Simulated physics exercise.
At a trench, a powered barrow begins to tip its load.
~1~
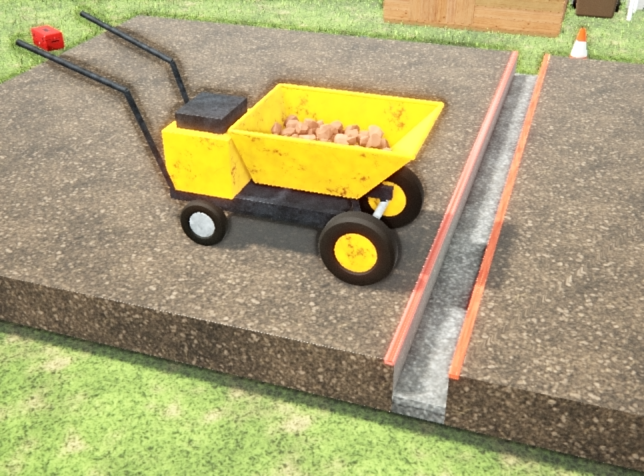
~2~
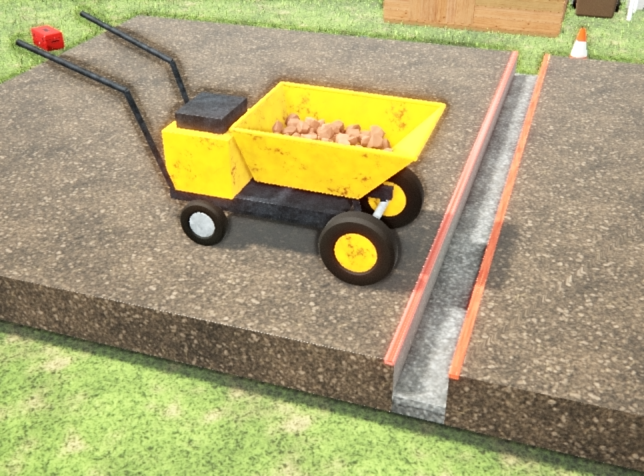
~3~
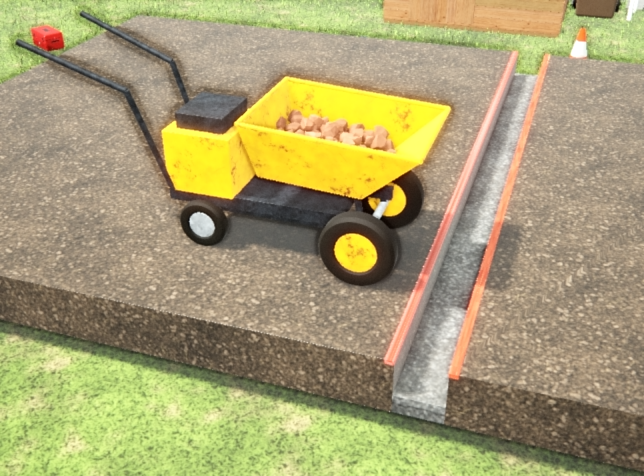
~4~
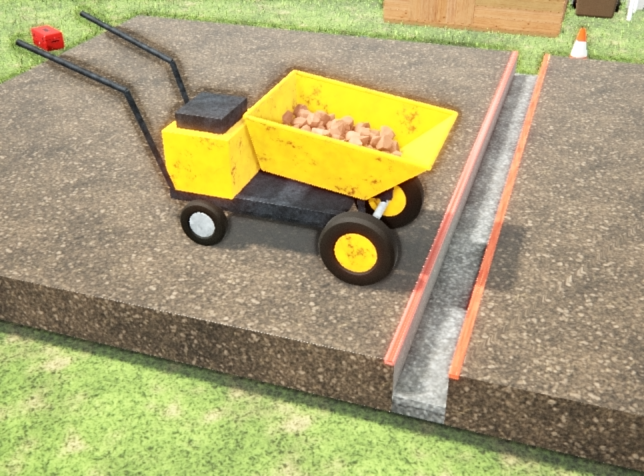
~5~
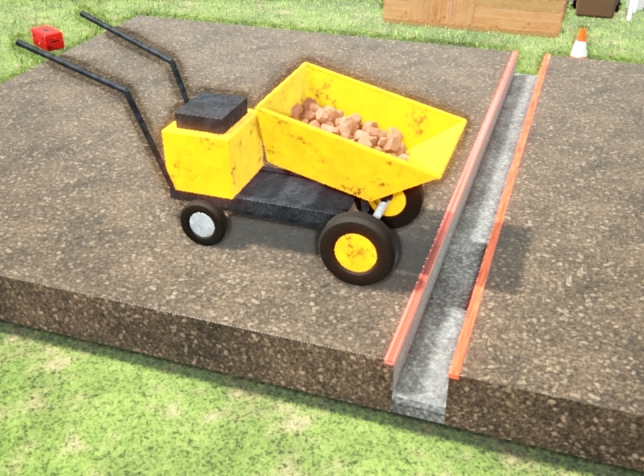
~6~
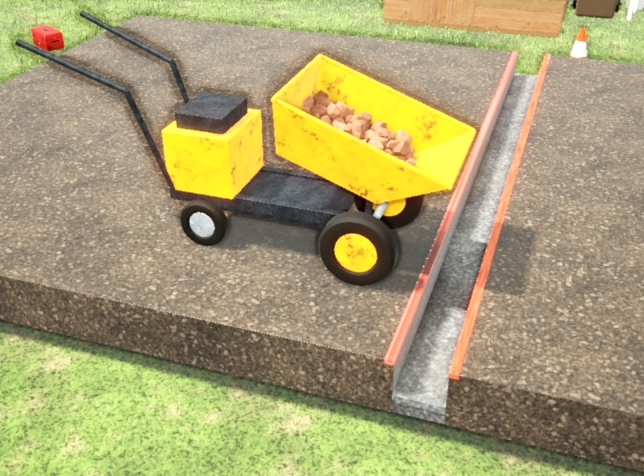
At first, a yellow powered barrow loaded with rubble stands on bare ground beside a narrow trench, its skip level. The skip then begins to tilt forward to the right, barely at first, then more clearly, its rear rising as the rubble stays inside and the wheels remain still.
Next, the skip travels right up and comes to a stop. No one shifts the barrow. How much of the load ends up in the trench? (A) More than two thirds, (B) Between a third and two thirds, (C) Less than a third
The answer is C.
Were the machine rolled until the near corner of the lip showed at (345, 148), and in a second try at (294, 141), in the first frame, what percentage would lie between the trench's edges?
That works out to 90 per cent for the first position and 50 per cent for the second.
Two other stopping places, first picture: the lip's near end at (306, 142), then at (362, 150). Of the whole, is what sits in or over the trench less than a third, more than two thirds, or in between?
Record - trial one: In the middle band; trial two: Beyond two thirds.
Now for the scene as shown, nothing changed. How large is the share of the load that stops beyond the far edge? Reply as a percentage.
Close to 80 per cent.
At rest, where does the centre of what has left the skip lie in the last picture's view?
(538, 278).
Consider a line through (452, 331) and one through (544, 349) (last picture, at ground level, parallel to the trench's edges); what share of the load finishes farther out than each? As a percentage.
Close to 80 and 30 per cent respectively.
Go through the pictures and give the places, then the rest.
Lip of the skip at (412, 157), level; top of the load at (325, 135), lumps of rubble; first edge of the trench at (406, 321); far edge at (466, 333), the trench under half as wide as the skip, and about as deep as wide, in the first picture.
Lip of the skip at (414, 158), level; top of the load at (326, 135), in the second picture.
Lip of the skip at (420, 162), tipped barely; top of the load at (315, 139), in the third picture.
Lip of the skip at (428, 168), tipped a little; top of the load at (306, 133), in the fourth picture.
Lip of the skip at (438, 176), tipped a little; top of the load at (315, 128), in the fifth picture.
Lip of the skip at (449, 187), tipped clearly; top of the load at (326, 123); first edge of the trench at (406, 321); far edge at (466, 333), in the sixth picture.
Soon after the last picture, skip tipped steeply; all in the skip.
A little later, skip tipped right over; about half in the skip; about half beyond it.
Later still, skip tipped right over; about a quarter in the skip; most beyond it.
At rest, skip tipped right over; about a quarter in the skip; a stray few in or heaped over the trench; most beyond it.
